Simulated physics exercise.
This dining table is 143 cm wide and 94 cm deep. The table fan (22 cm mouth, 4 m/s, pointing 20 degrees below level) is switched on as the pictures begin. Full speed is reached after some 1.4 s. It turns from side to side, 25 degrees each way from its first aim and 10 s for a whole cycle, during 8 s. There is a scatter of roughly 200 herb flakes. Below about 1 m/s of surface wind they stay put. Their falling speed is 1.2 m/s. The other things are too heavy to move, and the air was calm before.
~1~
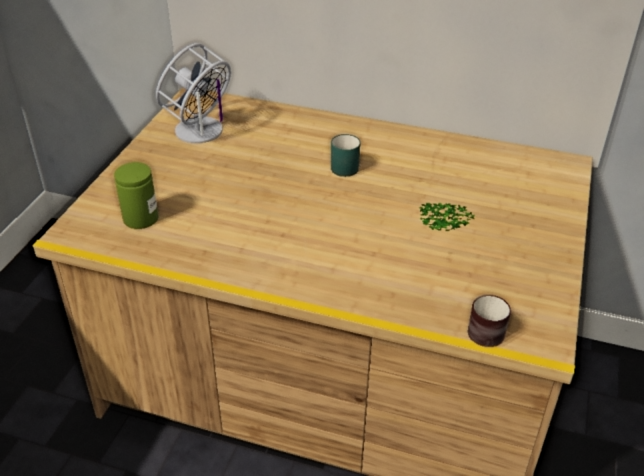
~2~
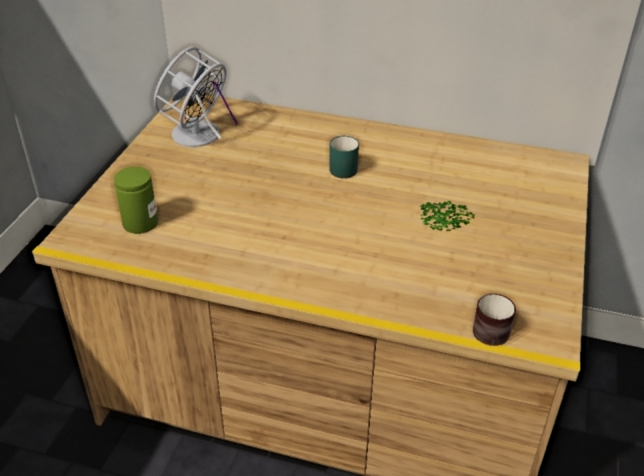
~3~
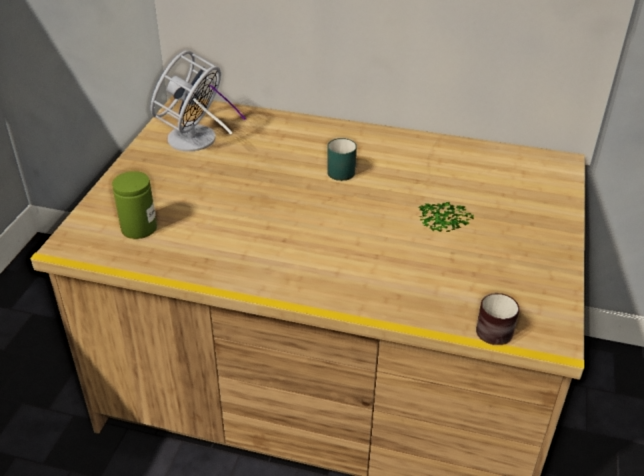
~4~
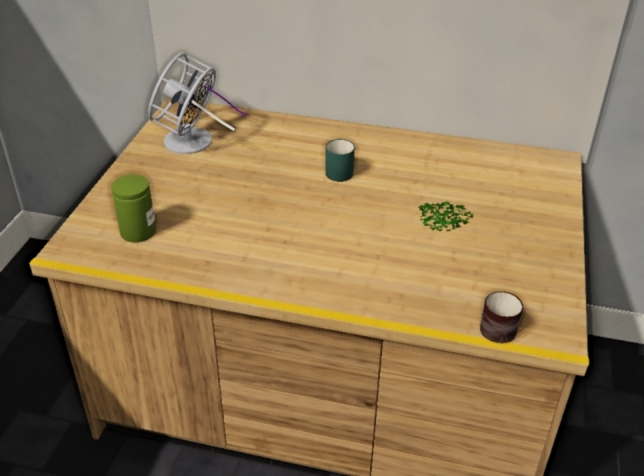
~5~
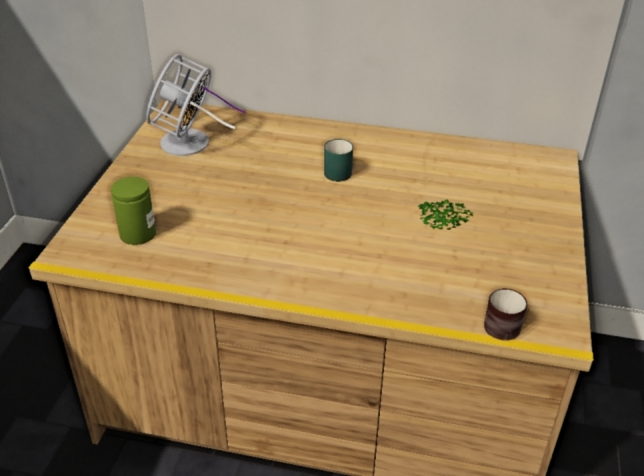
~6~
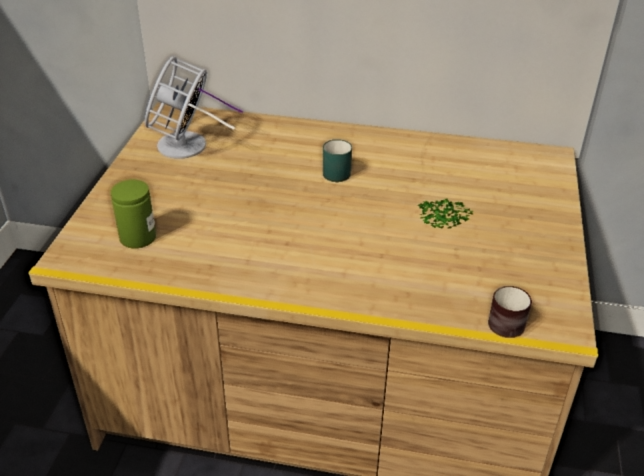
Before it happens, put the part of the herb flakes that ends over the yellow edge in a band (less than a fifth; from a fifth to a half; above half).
The share over the yellow edge is under a fifth.
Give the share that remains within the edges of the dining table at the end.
Some 0 per cent.
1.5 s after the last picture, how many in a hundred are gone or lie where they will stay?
Near 10 %.
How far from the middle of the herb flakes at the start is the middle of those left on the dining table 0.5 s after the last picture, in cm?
About 0 cm.
Then, 0.5 s after the last picture the count stands so, 0 % are over the yellow edge; the middle of those left on the top is near (446, 214).
Then, 1.5 s after the last picture the count stands so, 0 % are over the yellow edge; the middle of those left on the top is near (551, 243).
Then, 3.3 s after the last picture the count stands so, 0 % are over the yellow edge.
Then, 6.9 s after the last picture, at the end, 0 % are over the yellow edge.
